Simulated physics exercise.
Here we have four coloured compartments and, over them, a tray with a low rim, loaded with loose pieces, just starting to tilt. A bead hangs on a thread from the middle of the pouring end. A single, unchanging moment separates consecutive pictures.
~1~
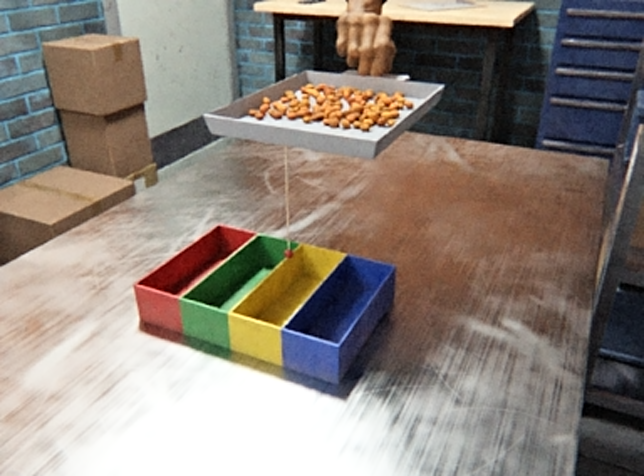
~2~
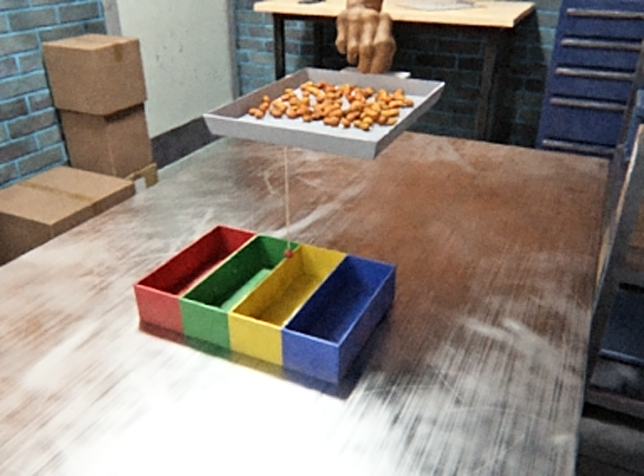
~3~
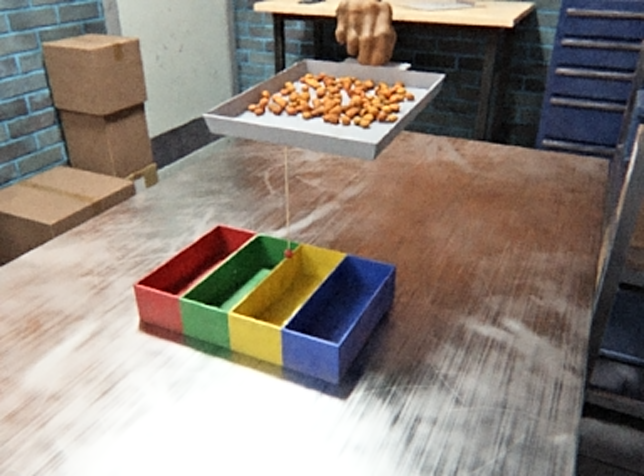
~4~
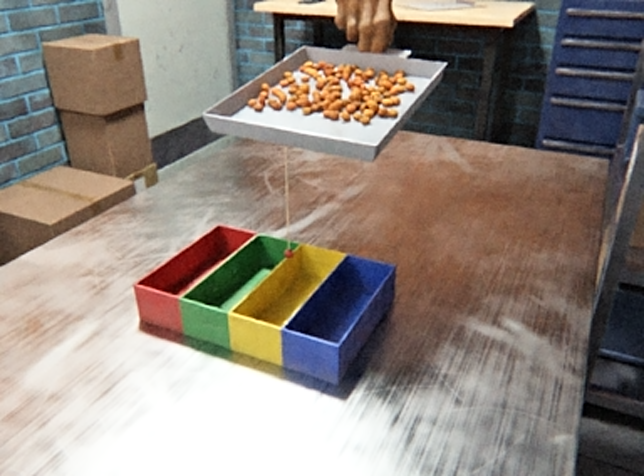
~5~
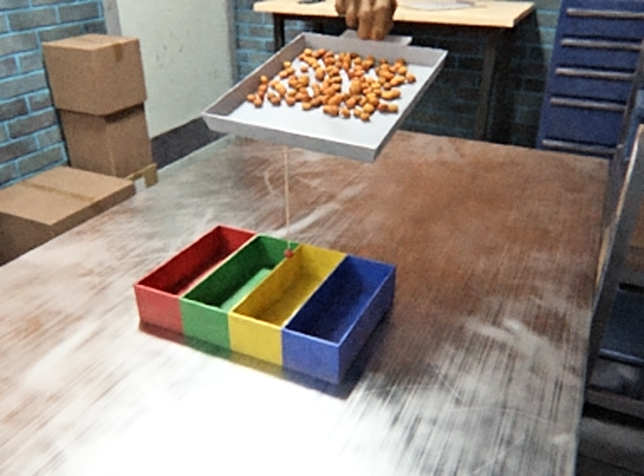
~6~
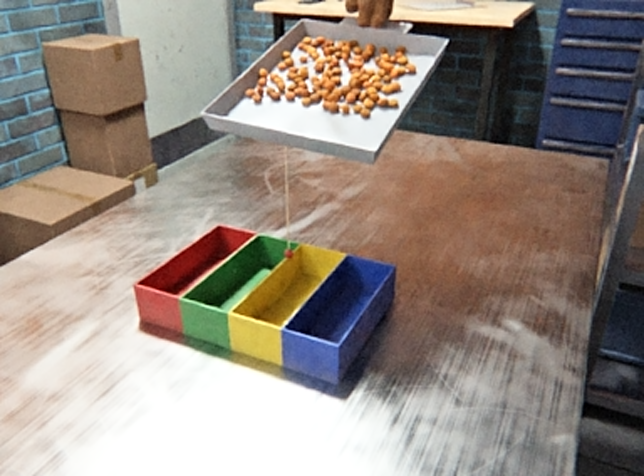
A hand slowly tilts a gray tray of brown pieces above four coloured compartments.
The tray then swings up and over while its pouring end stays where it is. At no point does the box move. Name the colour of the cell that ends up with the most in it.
Blue.
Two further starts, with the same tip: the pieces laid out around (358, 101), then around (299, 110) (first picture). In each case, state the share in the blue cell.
Estimate: 50 % first, 40 % second.
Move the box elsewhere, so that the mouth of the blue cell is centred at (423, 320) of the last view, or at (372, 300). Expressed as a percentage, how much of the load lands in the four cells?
About 90 per cent, then about 100 per cent.
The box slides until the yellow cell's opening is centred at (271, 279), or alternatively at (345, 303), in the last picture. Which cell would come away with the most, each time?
Try 1: Blue. Try 2: The cell in yellow.
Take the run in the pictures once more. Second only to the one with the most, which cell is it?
Just behind the top cell comes the cell in yellow.
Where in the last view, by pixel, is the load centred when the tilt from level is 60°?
I'd mark the middle close to (318, 132).
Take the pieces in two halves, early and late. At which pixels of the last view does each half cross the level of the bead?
I'd say close to (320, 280) at first and close to (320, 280) later on.
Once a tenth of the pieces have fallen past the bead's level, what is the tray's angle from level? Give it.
The angle is roughly 75° at that point.
Soon after the last picture, tray tipped steeply; nearly all on the tray; a small part falling or outside the box.
A little later, tray tipped right over; most on the tray; a small part in the blue cell; a small part in the yellow cell; a small part falling or outside the box.
Later still, tray tipped past a quarter turn; about half in the blue cell; about a quarter in the yellow cell; a small part in the green cell; a small part falling or outside the box.
At rest, tray tipped past a quarter turn; about half in the blue cell; about a quarter in the yellow cell; a small part in the green cell; none in the red cell; a small part outside the box.
